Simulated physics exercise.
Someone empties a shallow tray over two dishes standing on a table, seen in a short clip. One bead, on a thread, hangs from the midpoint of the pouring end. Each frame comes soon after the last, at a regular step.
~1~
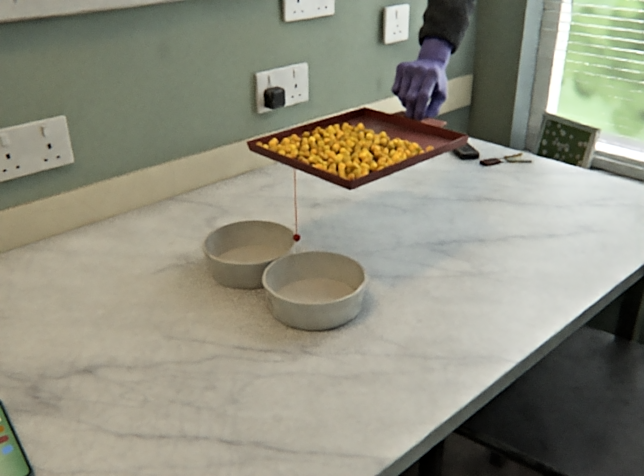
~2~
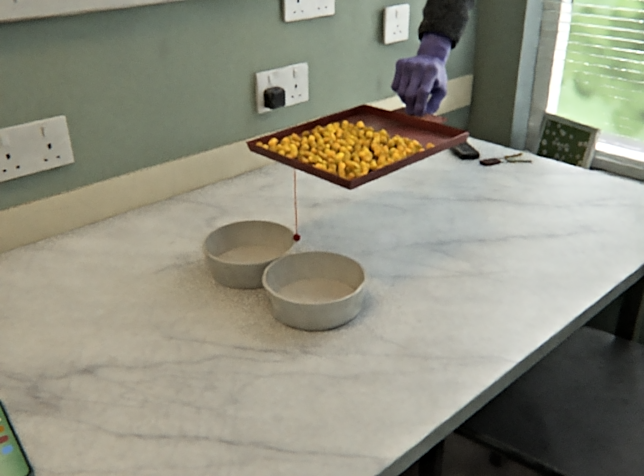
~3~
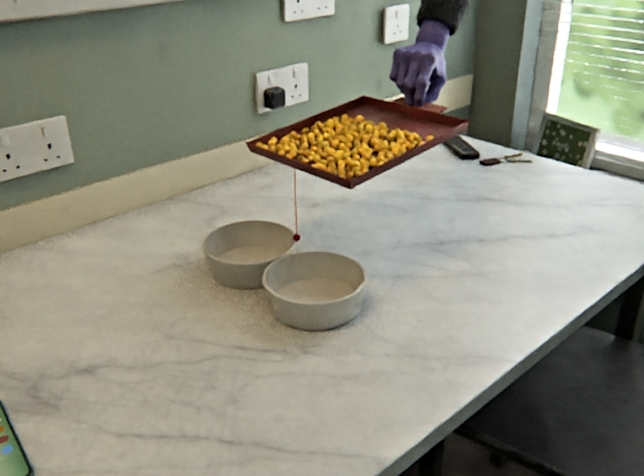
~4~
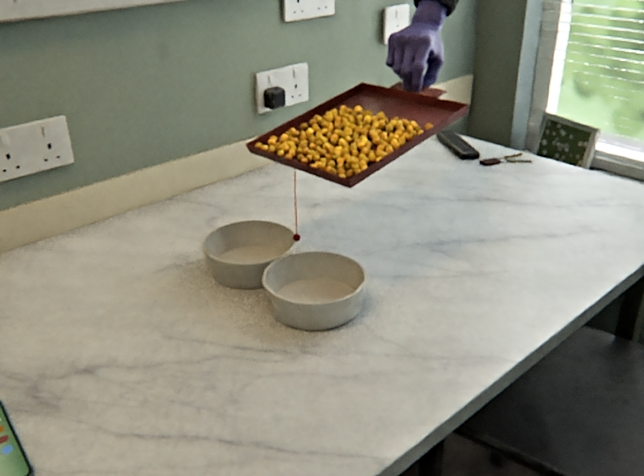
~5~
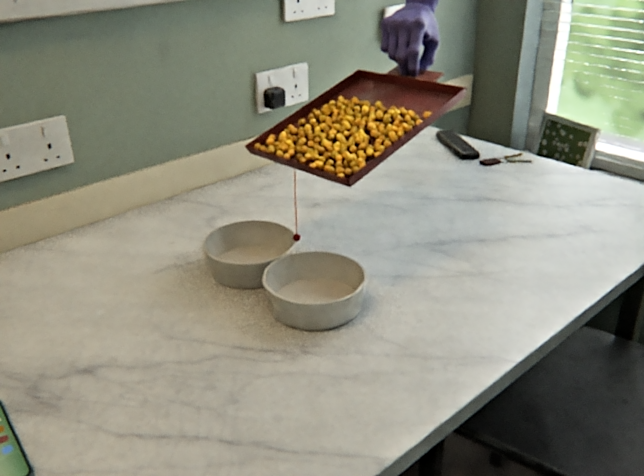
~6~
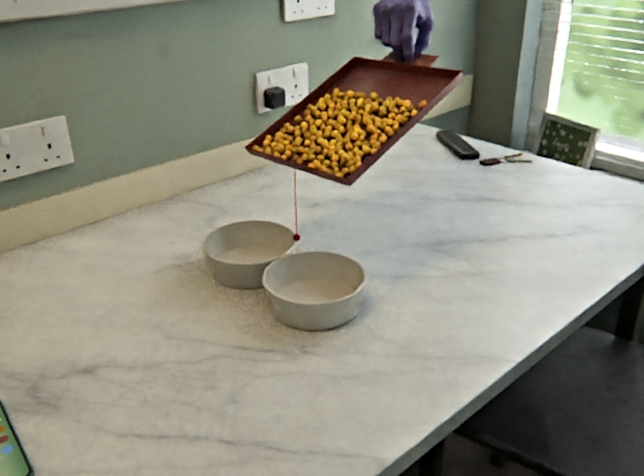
A dark red tray heaped with yellow puffed corn balls starts out level above two pale round dishes on a marble-patterned table, held by a purple-gloved hand. The hand then raises the far end steadily, tilting the tray more steeply toward its left corner, and the corn balls shift slightly.
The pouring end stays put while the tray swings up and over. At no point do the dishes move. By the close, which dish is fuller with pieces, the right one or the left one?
The left one.
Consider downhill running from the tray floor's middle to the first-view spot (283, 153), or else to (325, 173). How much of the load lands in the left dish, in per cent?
Somewhere close to 70 % the first time, 10 % the second.
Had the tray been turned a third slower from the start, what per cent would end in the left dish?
About 50 %.
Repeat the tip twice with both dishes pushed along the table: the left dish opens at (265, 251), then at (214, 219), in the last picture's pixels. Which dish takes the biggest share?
Case one: The dish at left. Case two: The dish at right.
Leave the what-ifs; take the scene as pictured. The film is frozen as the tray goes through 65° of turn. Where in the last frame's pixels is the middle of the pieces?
I'd put it at about (302, 129).
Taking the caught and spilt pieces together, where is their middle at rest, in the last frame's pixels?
The centre ends up roughly at (254, 271).
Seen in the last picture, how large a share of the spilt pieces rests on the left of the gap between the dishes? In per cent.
About 80 percent.
Shortly afterwards, tray tipped steeply; the whole lot on the tray.
Next, tray tipped past a quarter turn; all but a few on the tray; only a few in the air.
Some moments later, tray tipped past a quarter turn; near a third in the right dish; near two thirds in the left dish; a little outside both.
In the end, tray tipped past a quarter turn; near a third in the right dish; near two thirds in the left dish; a little outside both.
